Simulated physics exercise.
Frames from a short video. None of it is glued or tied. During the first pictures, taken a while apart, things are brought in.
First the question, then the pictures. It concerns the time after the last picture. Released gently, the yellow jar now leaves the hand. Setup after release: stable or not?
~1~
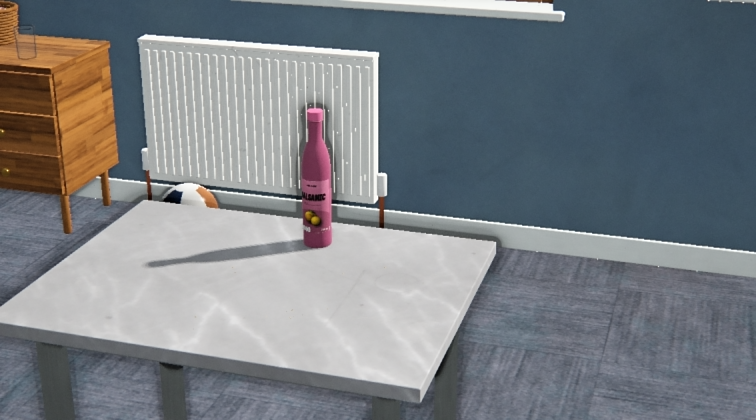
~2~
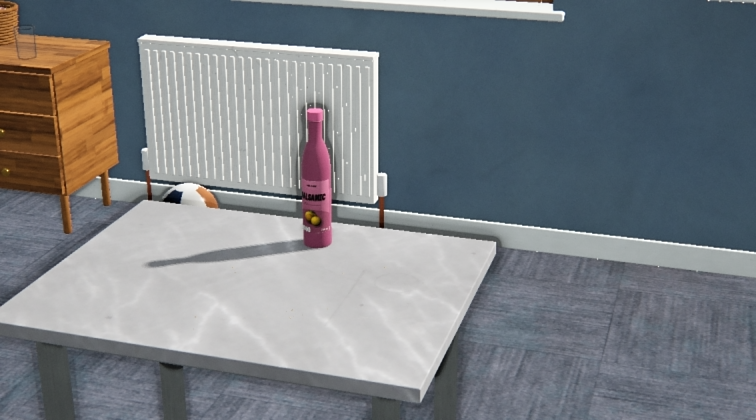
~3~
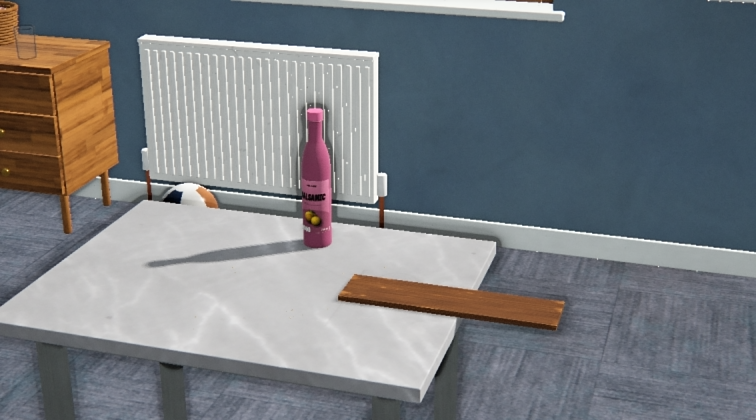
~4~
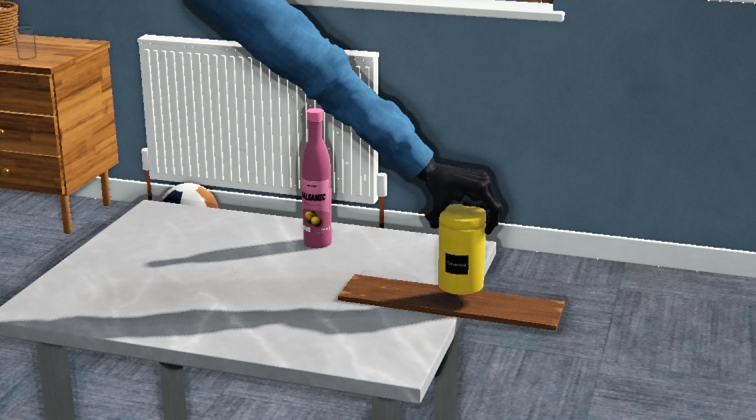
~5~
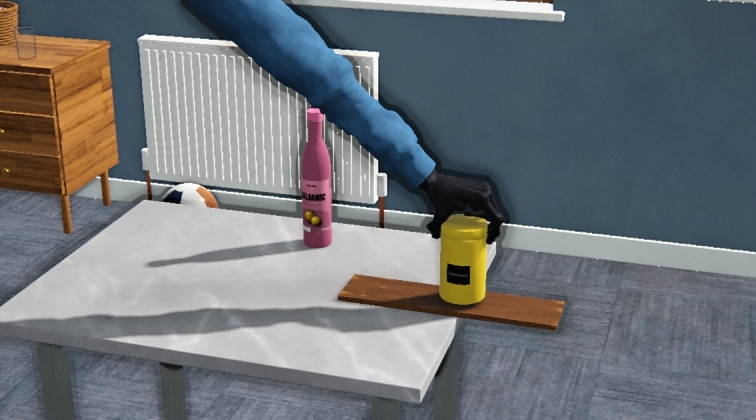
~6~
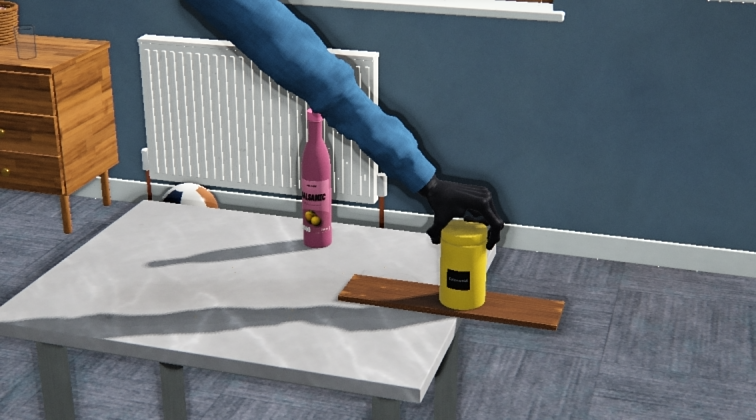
Stable.
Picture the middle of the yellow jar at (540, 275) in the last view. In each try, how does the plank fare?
It falls.
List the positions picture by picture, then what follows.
In the first frame, the last thing is not in view yet; pink bottle (316, 178).
In the second frame, the last thing is not in view yet; pink bottle (316, 178).
In the third frame, the last thing is not in view yet; pink bottle (316, 178).
The fourth frame shows coming down; yellow jar (461, 249); pink bottle (316, 178).
The fifth frame shows coming down; yellow jar (463, 259); pink bottle (316, 178).
The sixth frame shows in place under the hand; yellow jar (463, 264); pink bottle (316, 178).
Then, 0.30 s on from there, no change.
Then, 0.70 s on from there, yellow jar resting near (463, 265).
In the end, all 3 unmoved. At the end, from the last picture's camera, yellow jar near (463, 265). The plank keeps its balance.
